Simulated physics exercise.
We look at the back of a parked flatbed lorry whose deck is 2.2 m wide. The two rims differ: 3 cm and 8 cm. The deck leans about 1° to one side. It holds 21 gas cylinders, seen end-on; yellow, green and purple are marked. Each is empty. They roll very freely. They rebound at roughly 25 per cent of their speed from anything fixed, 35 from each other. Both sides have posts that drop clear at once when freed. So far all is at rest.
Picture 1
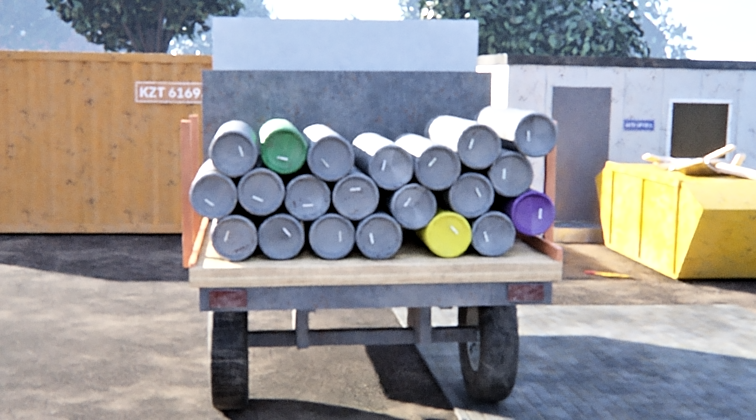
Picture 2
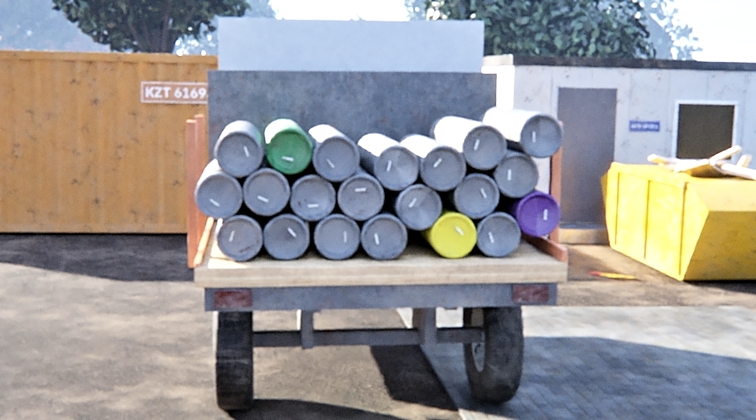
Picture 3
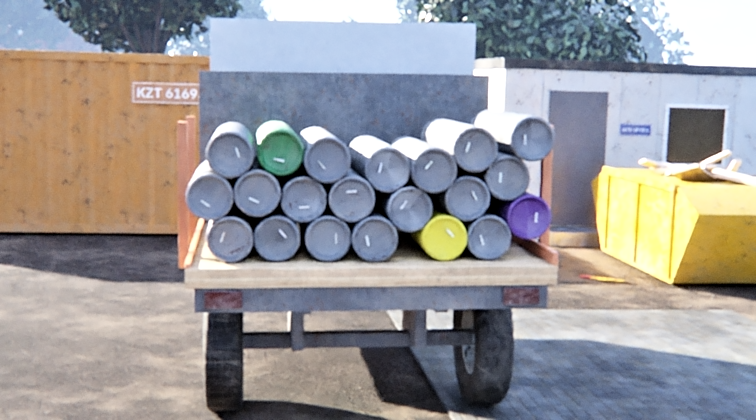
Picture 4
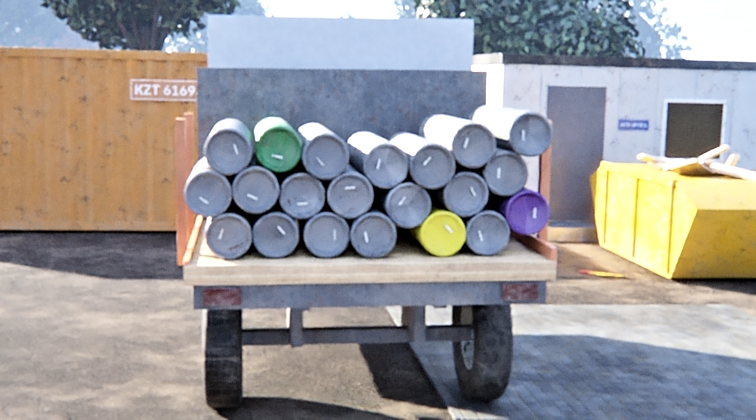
A parked flatbed lorry loaded with grey, green, yellow and purple cylinders stays still outdoors.
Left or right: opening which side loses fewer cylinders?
Go for the right-hand side: 1 against 6.
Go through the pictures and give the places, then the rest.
The first picture shows yellow (450, 236), green (284, 151), purple (535, 214); the deck is a shade lower on the left; 7 of the 21 make up the bottom layer; all still.
The second picture shows yellow (455, 237), green (290, 152), purple (540, 215); rims, left 3 cm, right 8 cm; nothing moves.
The third picture shows yellow (446, 239), green (281, 153), purple (531, 218); side tops at (183, 129) and (547, 131); all still.
The fourth picture shows yellow (444, 235), green (279, 150), purple (529, 213); all still.
With the left side gone, after 1.5 s, yellow is on the deck, 80 cm from the right edge, rolling left; green is up on others, 15 cm from the left edge, rolling left; purple is on the deck, 20 cm from the right edge; 4 gone from the deck.
With the left side gone, finally, yellow is on the deck, 100 cm from the right edge; green is on the ground to the left; purple is on the deck, 15 cm from the right edge; 6 gone from the deck.
With the right side gone, after 0.9 s, yellow is on the deck, 65 cm from the right edge; green is up on others, 55 cm from the left edge; purple is on the deck, 10 cm from the right edge; 1 gone from the deck.
With the right side gone, finally, yellow is on the deck, 65 cm from the right edge; green is up on others, 55 cm from the left edge; purple is on the deck, 10 cm from the right edge; 1 gone from the deck.
